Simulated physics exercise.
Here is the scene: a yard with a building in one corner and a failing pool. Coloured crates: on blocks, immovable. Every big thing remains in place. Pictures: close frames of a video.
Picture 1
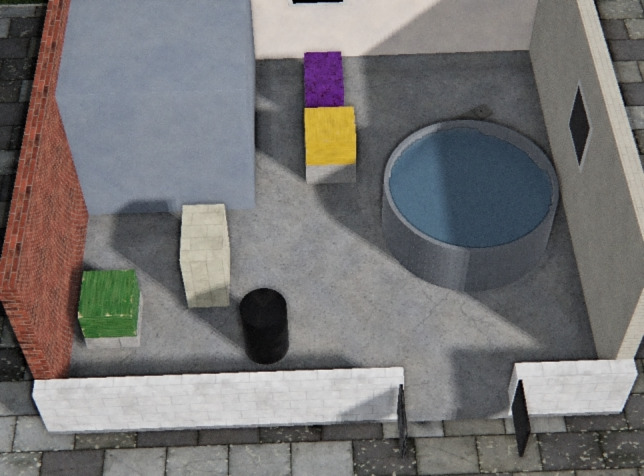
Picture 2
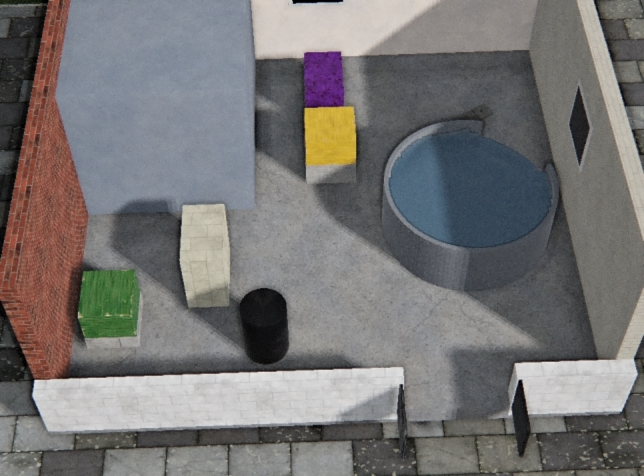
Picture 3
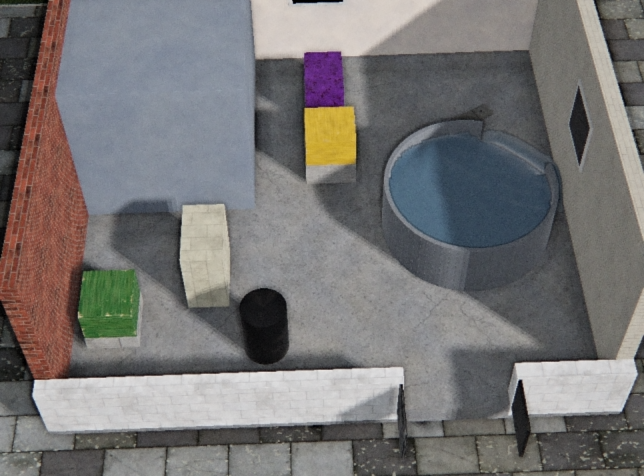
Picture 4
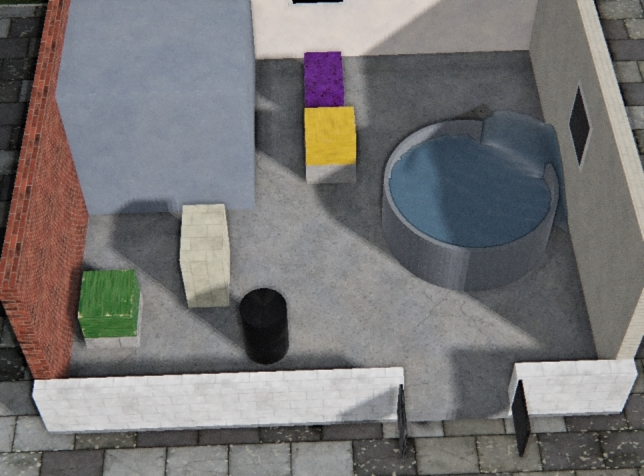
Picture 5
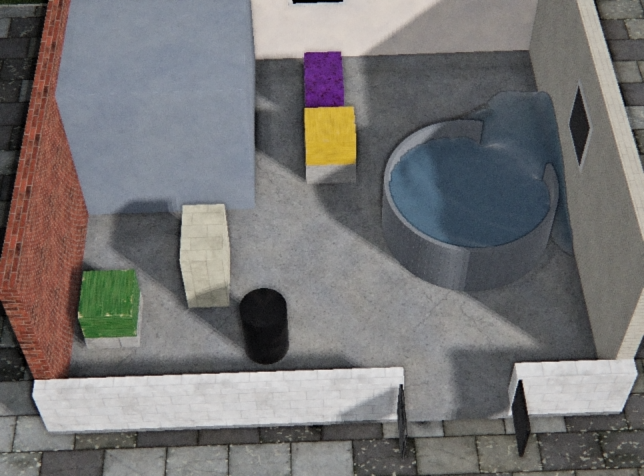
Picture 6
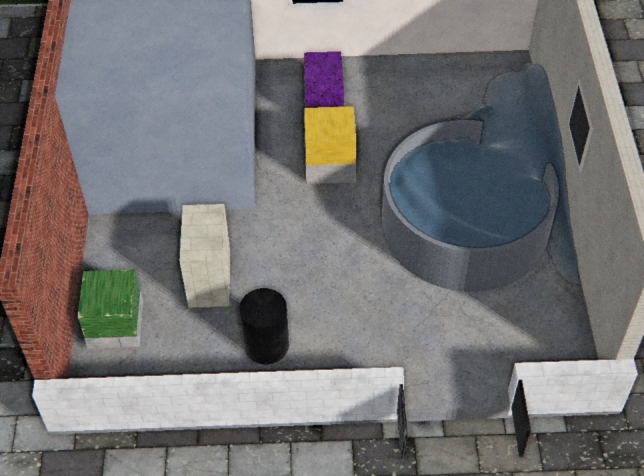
Water pours through a gap in the round pool's far side and spreads toward the back wall.
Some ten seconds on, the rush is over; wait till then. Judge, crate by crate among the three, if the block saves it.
The yellow crate is missed. The purple crate is caught. The green crate is missed.
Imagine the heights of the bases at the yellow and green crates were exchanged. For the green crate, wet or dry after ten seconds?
I'd say green is unharmed.
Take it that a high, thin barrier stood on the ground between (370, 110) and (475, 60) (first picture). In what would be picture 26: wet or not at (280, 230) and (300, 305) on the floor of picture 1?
In order, I'd call them bare and bare.
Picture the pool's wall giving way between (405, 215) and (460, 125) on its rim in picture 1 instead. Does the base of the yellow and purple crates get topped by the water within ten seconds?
My reading: The yellow one is soaked, the purple one ends up wet.
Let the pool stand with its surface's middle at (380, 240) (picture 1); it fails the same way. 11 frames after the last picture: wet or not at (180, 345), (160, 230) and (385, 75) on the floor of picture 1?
Results in order - left untouched, left untouched, swamped.
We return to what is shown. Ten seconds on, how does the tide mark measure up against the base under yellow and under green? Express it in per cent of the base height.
60 and 80 %, roughly.
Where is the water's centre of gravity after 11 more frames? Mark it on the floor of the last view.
It is around (473, 169).
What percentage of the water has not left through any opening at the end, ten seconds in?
That works out to about 94 percent.
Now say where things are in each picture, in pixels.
The first picture shows still water in the pool at (471, 186).
In the second picture, water pours out on the pool's far side and has run to a hidden place.
In the third picture, the front is at a hidden place, out from the gap on the pool's far side.
In the fourth picture, the front is at (508, 113), out from the gap on the pool's far side.
In the fifth picture, the front is at (536, 94), out from the gap on the pool's far side.
In the sixth picture, water pours out on the pool's far side and has run to (530, 65).
A moment on, water covers 20 % of the floor; the yellow crate not reached, the purple crate not reached, the green crate not reached.
Next, water covers 35 % of the floor; the yellow crate not reached, the purple crate water round its plinth, the green crate not reached.
Then, water covers 55 % of the floor; the yellow crate water round its plinth, the purple crate water round its plinth, the green crate not reached.
Later, water covers 85 % of the floor; the yellow crate water round its plinth, the purple crate water round its plinth, the green crate not reached.
In the end, water covers 100 % of the floor; the yellow crate stayed above the water, the purple crate was topped, the green crate stayed above the water.
